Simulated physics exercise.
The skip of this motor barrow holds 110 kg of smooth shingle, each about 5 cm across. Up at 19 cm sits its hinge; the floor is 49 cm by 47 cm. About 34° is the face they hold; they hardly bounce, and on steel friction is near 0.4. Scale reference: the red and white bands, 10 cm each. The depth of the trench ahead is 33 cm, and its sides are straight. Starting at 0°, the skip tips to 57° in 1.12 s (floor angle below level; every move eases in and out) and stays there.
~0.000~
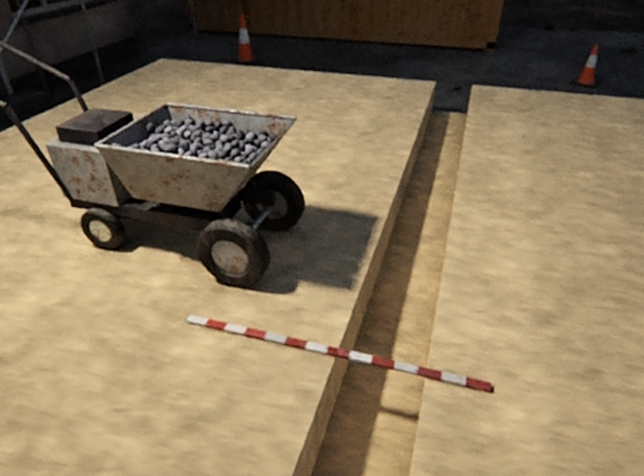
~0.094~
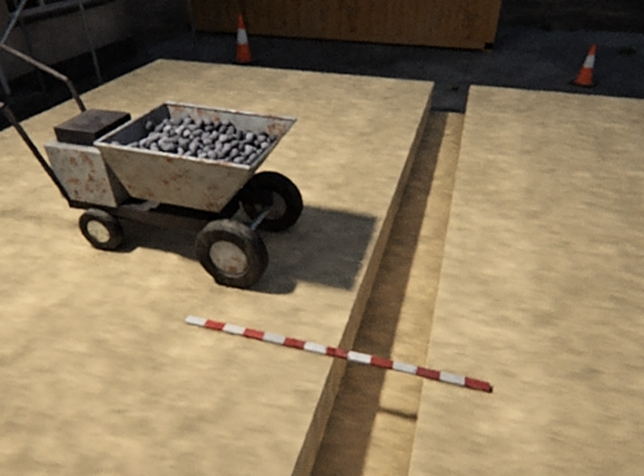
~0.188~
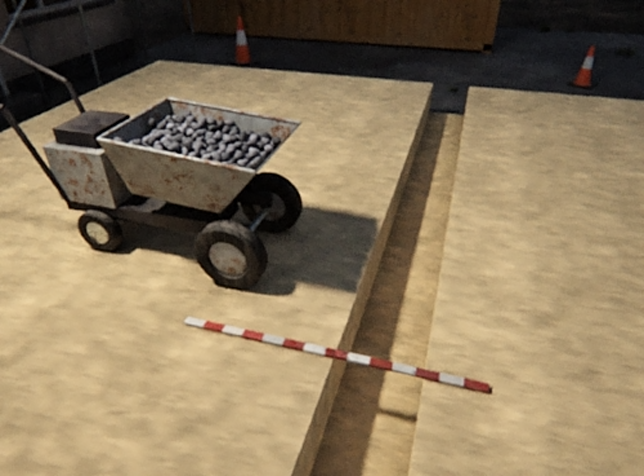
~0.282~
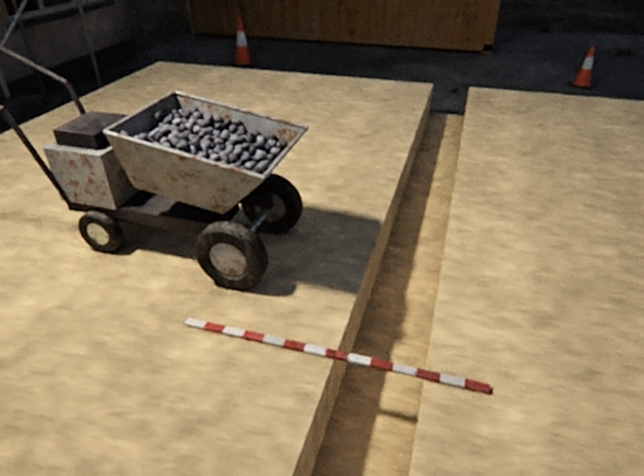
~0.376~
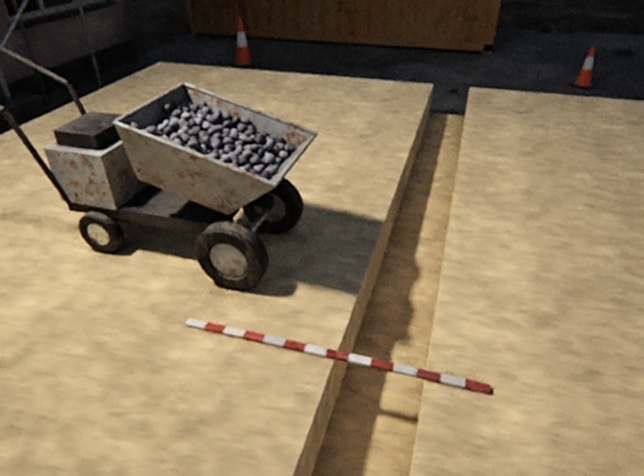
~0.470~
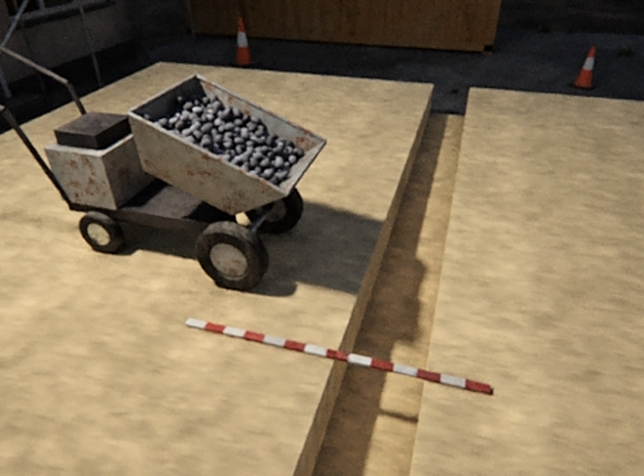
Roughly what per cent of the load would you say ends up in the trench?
I'd say 65 per cent ends up in the trench.
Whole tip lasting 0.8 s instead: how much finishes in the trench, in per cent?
Roughly 65% would finish there.
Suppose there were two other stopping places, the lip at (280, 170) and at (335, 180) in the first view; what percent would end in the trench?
Near 65 and near 25 percent.
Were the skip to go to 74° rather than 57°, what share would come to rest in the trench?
With that change, near 100 per cent.
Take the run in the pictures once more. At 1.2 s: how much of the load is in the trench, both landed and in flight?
About 10 per cent by then.
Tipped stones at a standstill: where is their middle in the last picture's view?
I'd point to around (396, 321).
After 0.8 s the floor is at 48°; 100 % in the skip; the foremost stones are at (320, 200).
After 1.2 s the floor is at 57°; 85 % in the skip, 5 % short of the trench, 10 % in the trench; the foremost stones are at (395, 287).
After 1.6 s the floor is at 57°; 56 % in the skip, 6 % short of the trench, 38 % in the trench; the foremost stones are at (442, 322).
After 3.5 s the floor is at 57°; 27 % in the skip, 8 % short of the trench, 65 % in the trench; the foremost stones are at (458, 323).
